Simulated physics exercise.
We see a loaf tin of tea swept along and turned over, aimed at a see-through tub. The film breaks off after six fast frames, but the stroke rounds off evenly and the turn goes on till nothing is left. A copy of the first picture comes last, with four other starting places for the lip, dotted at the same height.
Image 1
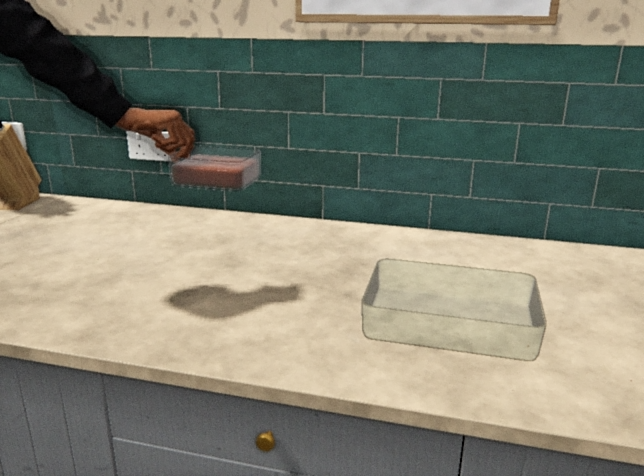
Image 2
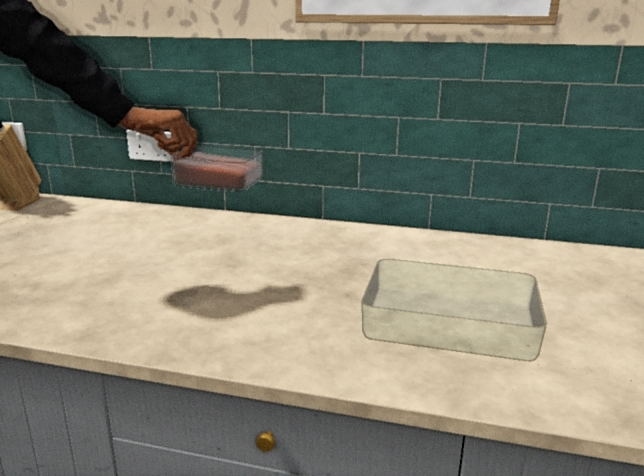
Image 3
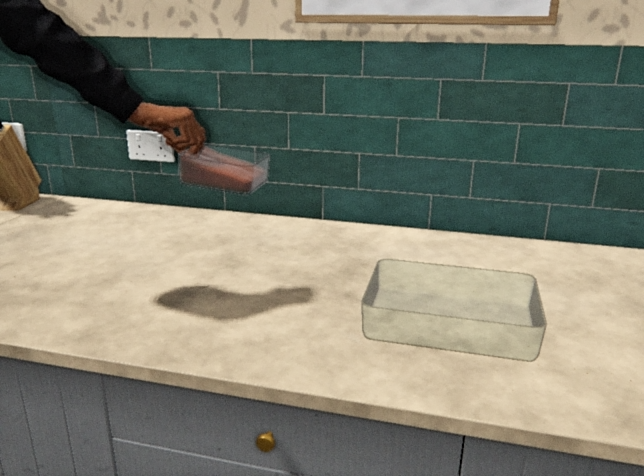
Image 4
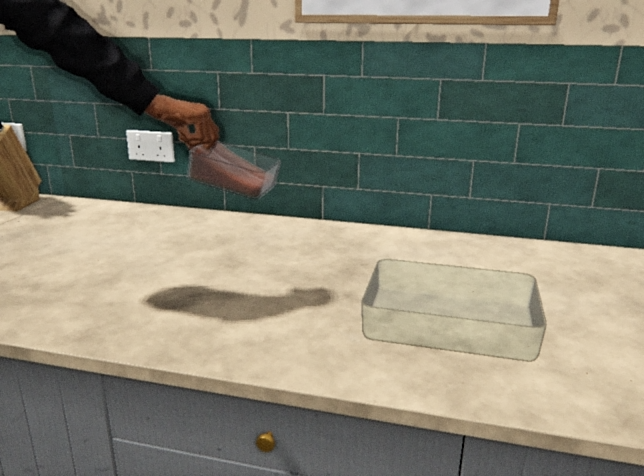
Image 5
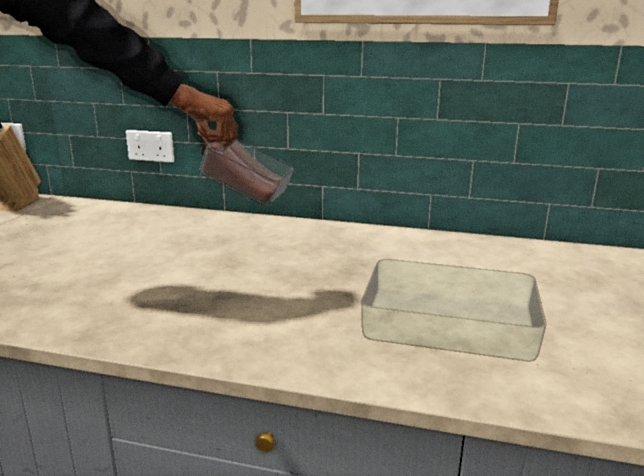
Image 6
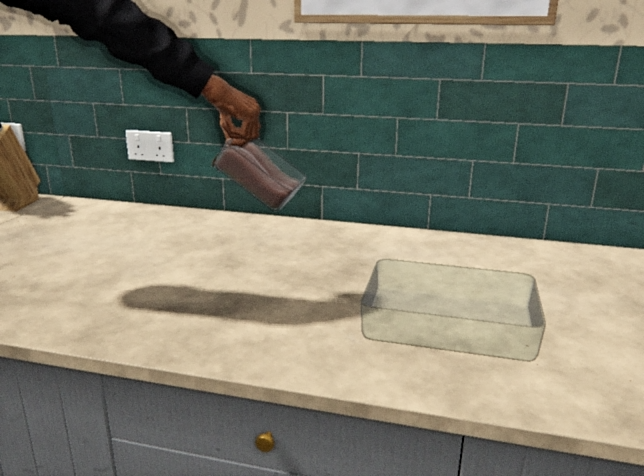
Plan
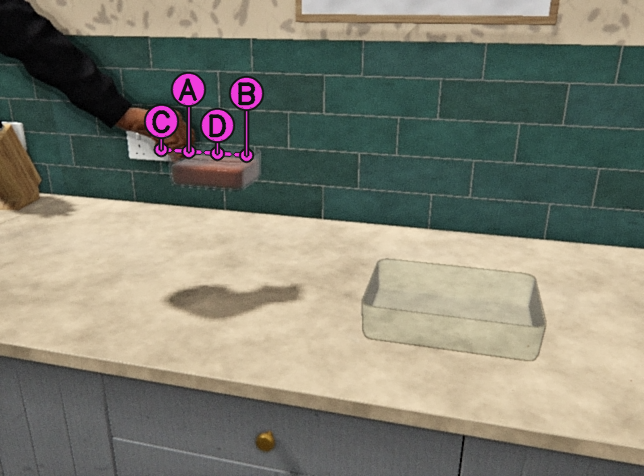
A small see-through container of reddish-brown liquid, held from above by a hand in a dark sleeve, hangs almost level over a pale counter, left of a clear tub. The hand barely moves at first, then carries it rightward, tilting its right end steadily downward while the tub stays still.
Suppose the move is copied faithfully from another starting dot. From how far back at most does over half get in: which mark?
That is dot D.
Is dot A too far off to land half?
Yes.
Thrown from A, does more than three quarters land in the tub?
No, less.
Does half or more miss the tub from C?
Yes, that goes wrong.
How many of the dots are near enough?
Two of them.
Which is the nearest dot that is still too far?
The answer is A.
On the marked copy, A at (188, 151); B at (246, 155); C at (161, 149); D at (217, 153).
If A is chosen, about 27 % lands in the tub, 67 % falls short and 7 % goes beside or beyond.
If B is chosen, about 68 % lands in the tub, 14 % falls short and 18 % goes beside or beyond.
If C is chosen, about 0 % lands in the tub, 97 % falls short and 3 % goes beside or beyond.
If D is chosen, about 72 % lands in the tub, 19 % falls short and 9 % goes beside or beyond.
